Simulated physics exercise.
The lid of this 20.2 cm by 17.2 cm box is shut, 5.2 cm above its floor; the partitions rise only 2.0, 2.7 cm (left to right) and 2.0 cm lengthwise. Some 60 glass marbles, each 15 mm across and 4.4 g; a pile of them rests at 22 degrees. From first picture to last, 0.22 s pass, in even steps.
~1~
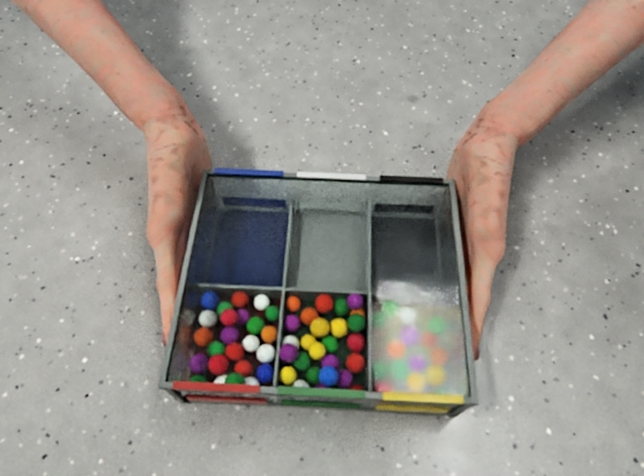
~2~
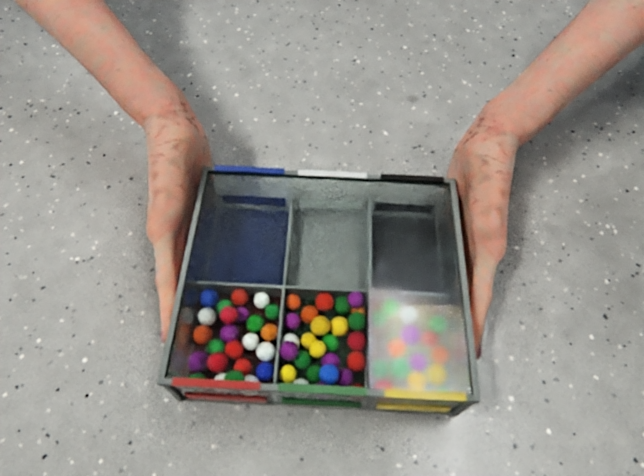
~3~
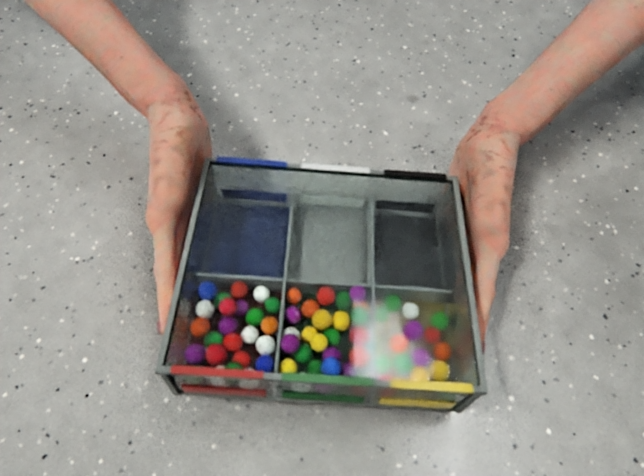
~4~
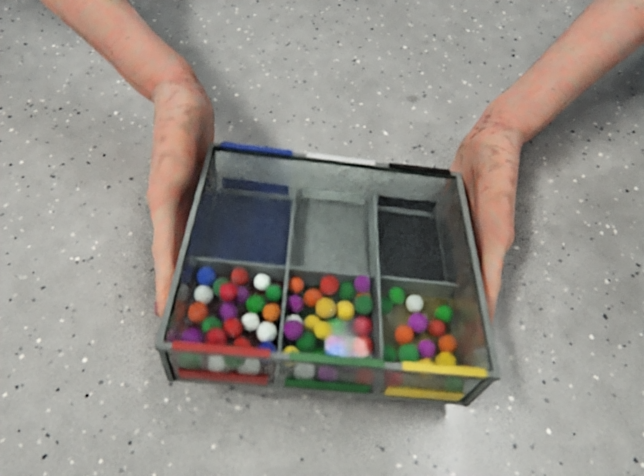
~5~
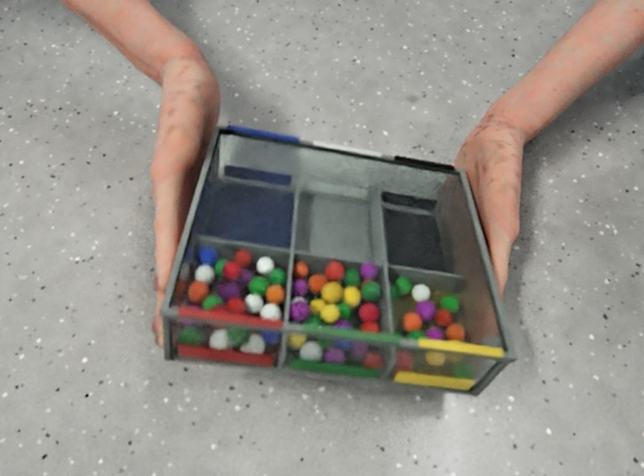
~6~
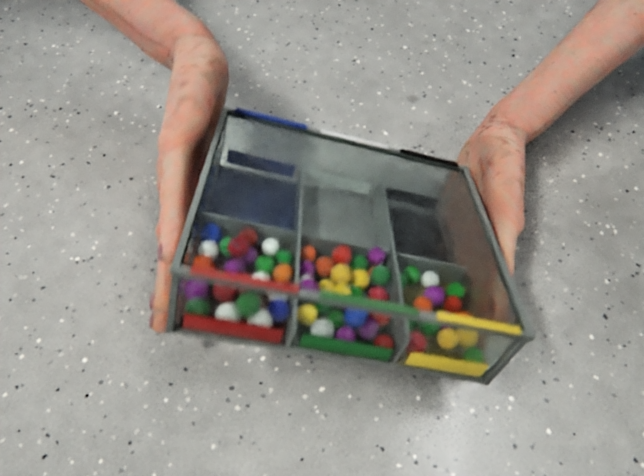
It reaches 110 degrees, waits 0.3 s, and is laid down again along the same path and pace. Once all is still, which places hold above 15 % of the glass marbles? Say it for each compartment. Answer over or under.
Red compartment: Under; blue compartment: Under; green compartment: Under; yellow compartment: Under; white compartment: Over; black compartment: Over.
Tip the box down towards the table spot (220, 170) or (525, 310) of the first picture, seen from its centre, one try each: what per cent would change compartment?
About 90 and 80 per cent.
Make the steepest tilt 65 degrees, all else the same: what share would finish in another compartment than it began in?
About 30 per cent.
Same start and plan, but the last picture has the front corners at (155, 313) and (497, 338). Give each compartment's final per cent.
Red 0, blue 20, green 0, yellow 0, white 40, black 45.
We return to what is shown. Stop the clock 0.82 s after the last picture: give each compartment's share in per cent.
Red 0; blue 0; green 0; yellow 5; white 35; black 55.
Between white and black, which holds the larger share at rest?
The black one has more.
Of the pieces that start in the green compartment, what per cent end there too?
Roughly 0 per cent.
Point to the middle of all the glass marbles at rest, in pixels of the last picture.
At about (392, 248).
Then, 0.82 s after the last picture, tilt 110 degrees; yellow 5 %, white 35 %, black 55 %.
Then, 1.37 s after the last picture, tilt 58 degrees; yellow 5 %, white 35 %, black 60 %.
Then, 1.98 s after the last picture, tilt 0 degrees; yellow 5 %, white 35 %, black 60 %.
In the end, red 0 %, blue 0 %, green 0 %, yellow 5 %, white 35 %, black 60 %.
